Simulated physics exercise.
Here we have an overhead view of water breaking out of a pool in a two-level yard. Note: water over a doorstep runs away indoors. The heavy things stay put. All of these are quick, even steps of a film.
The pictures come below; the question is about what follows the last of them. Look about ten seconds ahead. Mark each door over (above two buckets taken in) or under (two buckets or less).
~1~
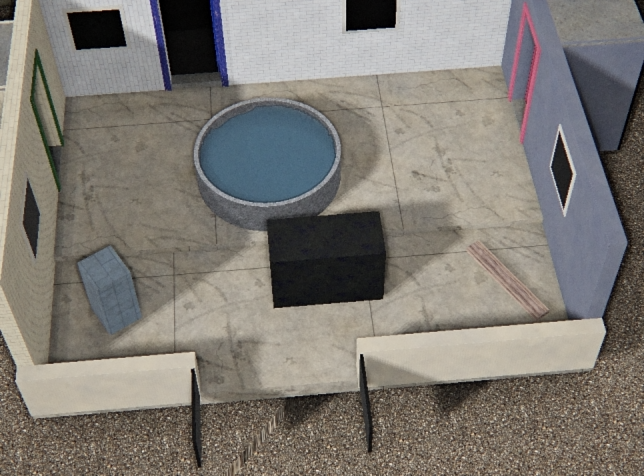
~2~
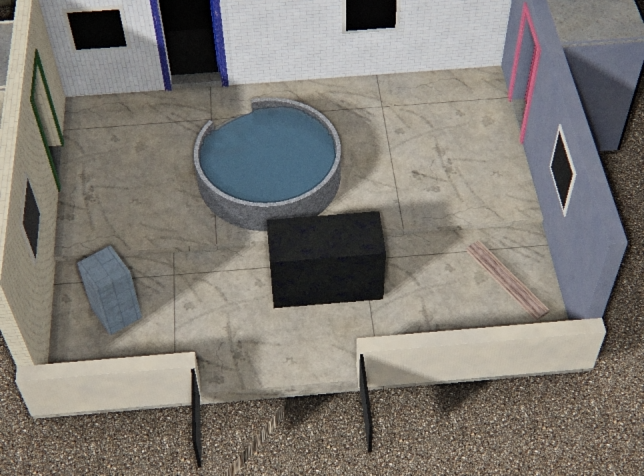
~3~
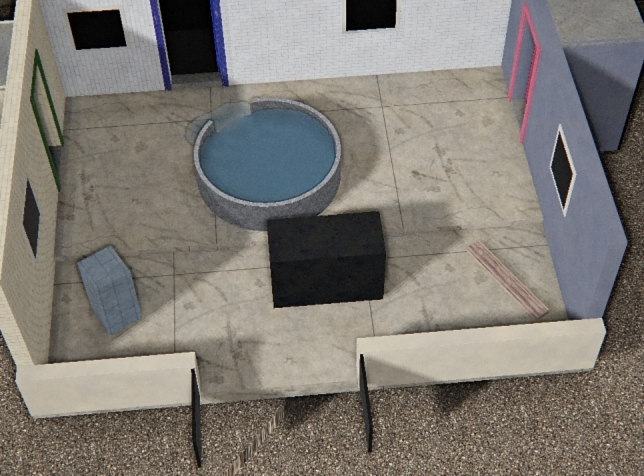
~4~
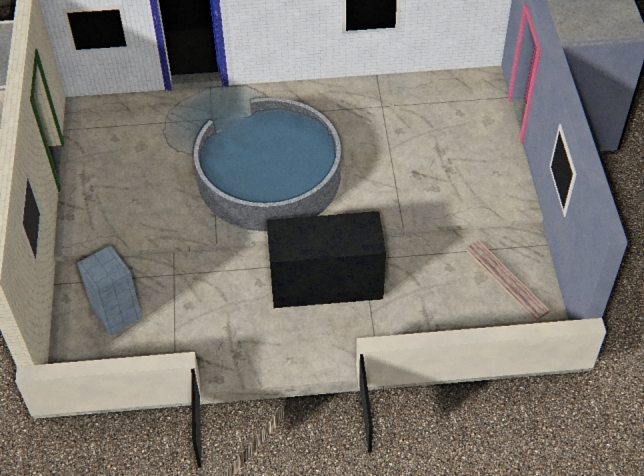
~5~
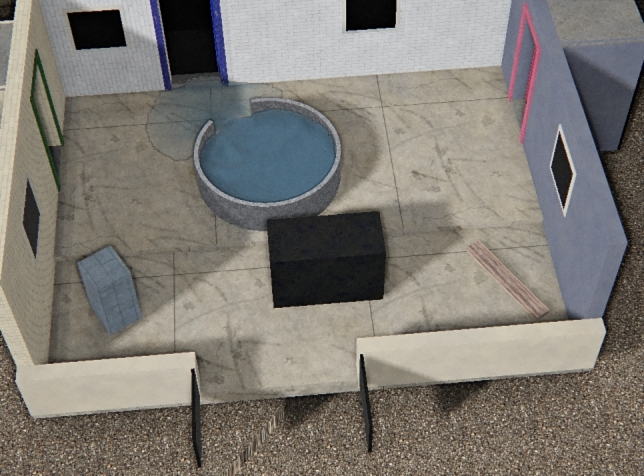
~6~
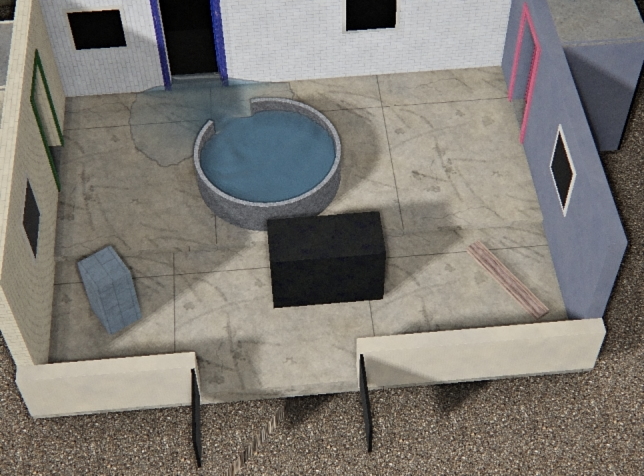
Green door: Over. Blue door: Over. Pink door: Under.
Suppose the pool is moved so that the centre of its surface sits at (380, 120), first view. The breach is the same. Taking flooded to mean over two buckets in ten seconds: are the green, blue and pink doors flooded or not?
Green: Exceeds it; blue: Falls short; pink: Falls short.
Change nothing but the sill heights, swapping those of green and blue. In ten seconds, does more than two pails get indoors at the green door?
After the swap, the green door falls short.
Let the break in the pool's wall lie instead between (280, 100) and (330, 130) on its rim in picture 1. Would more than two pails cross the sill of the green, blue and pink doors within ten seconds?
The green door falls short, the blue door falls short, and the pink door exceeds it.
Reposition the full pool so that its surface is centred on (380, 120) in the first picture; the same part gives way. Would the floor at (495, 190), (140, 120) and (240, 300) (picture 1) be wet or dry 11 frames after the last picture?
The three spots read left dry, swamped, left dry.
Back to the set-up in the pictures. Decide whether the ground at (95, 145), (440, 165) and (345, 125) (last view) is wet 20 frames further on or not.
Result, in order: Waterlogged / unflooded / waterlogged.
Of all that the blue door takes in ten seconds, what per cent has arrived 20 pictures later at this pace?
I'd put it at 75 percent.
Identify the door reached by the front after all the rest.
Observed: The pink one.
A moment on, water covers 10 % of the floor; the green door not reached, the blue door over two buckets in, the pink door not reached.
Next, water covers 15 % of the floor; the green door wet at the sill, nothing in, the blue door far over two buckets in, the pink door not reached.
Then, water covers 35 % of the floor; the green door under two buckets in, the blue door far over two buckets in, the pink door not reached.
Later, water covers 60 % of the floor; the green door over two buckets in, the blue door far over two buckets in, the pink door wet at the sill, nothing in.
In the end, water covers 75 % of the floor; the green door over two buckets in, the blue door far over two buckets in, the pink door wet at the sill, nothing in.
